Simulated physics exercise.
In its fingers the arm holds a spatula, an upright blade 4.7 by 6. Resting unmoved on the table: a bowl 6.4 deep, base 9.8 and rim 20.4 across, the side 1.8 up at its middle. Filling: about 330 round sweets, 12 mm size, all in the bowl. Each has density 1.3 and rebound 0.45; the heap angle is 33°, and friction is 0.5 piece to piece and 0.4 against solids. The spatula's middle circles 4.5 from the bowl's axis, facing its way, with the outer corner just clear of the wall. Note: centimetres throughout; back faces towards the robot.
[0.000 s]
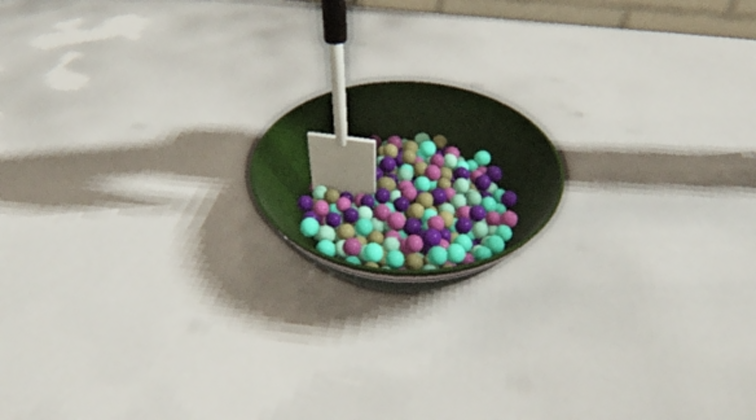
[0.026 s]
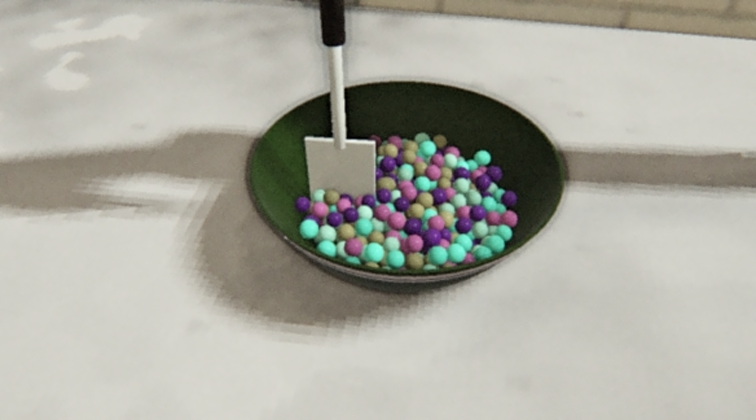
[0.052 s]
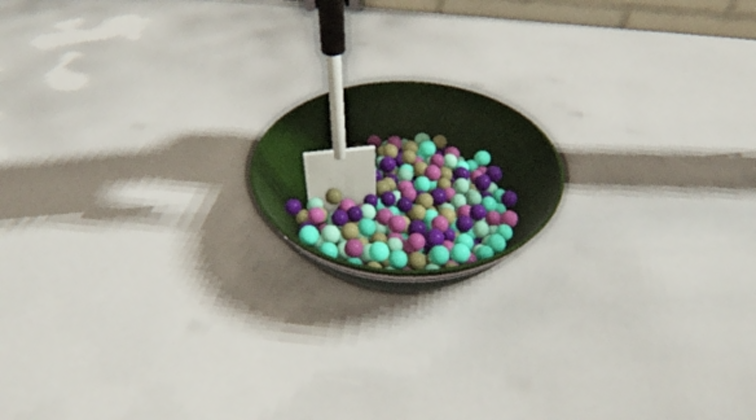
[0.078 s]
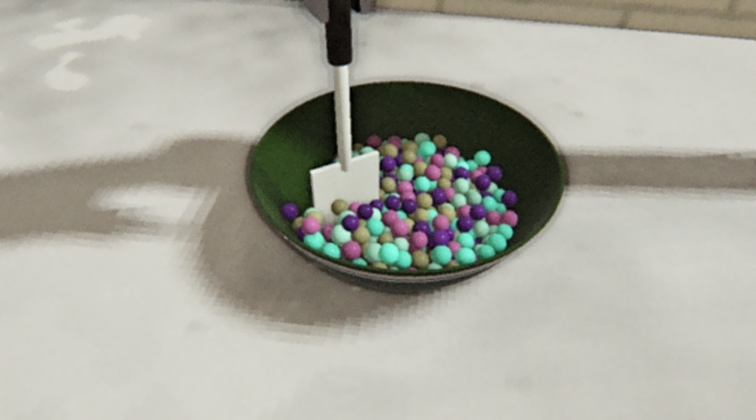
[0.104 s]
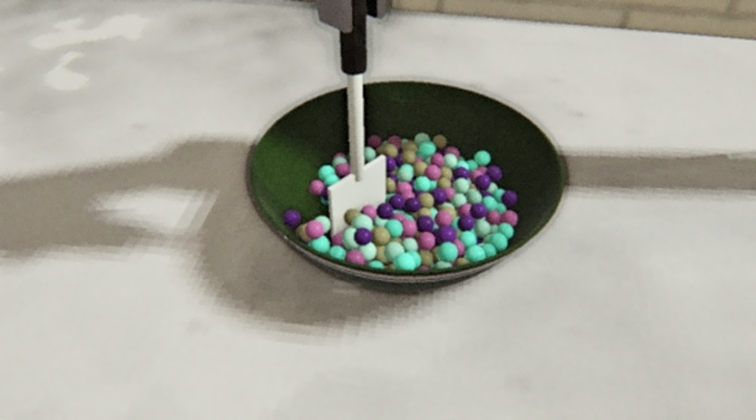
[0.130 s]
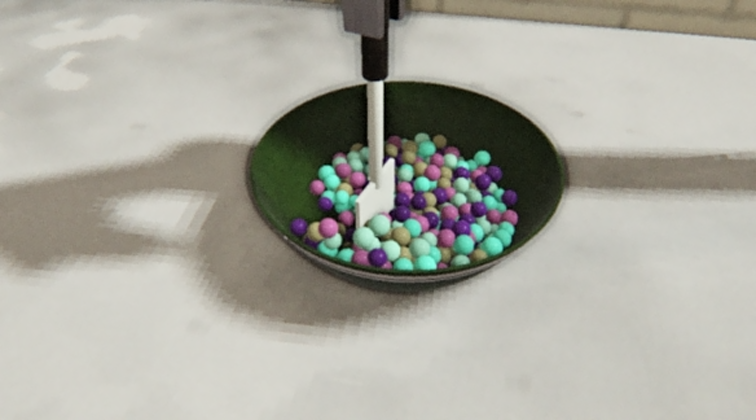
A robot arm sweeps a spatula through colourful round sweets in a green bowl, turning it edge-on.
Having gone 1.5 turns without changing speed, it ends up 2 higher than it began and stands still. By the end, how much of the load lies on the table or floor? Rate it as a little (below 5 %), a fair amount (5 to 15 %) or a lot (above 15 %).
A fair amount.
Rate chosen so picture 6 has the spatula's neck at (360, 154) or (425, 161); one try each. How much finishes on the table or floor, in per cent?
First try: Around 5 %; second try: Around 30 %.
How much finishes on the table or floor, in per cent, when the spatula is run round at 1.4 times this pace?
That gives some 30 percent.
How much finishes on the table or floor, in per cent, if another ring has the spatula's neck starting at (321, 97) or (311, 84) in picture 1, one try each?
Around 10 per cent on the first try, around 0 per cent on the second.
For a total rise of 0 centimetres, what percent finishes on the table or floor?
That works out to some 15 per cent.
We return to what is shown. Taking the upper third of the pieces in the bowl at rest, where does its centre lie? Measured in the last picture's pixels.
The centre sits around (412, 192) in the last picture.
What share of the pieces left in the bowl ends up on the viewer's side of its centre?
Estimate: Some 50 %.
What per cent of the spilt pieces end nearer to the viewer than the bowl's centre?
20 per cent, roughly.
After 0.39 s, 256° round, highest piece 8 above the table; 311 in the bowl, 9 on the table or floor, 12 in flight or on the tool.
After 0.66 s, 76° round, highest piece 8 above the table; 302 in the bowl, 29 on the table or floor, 1 in flight or on the tool.
After 0.99 s, 180° round, highest piece 6 above the table; 300 in the bowl, 32 on the table or floor.
After 1.69 s, 180° round, highest piece 5 above the table; 300 in the bowl, 32 on the table or floor.
At rest, 300 in the bowl, 32 on the table or floor. That is 10 % on the table or floor.
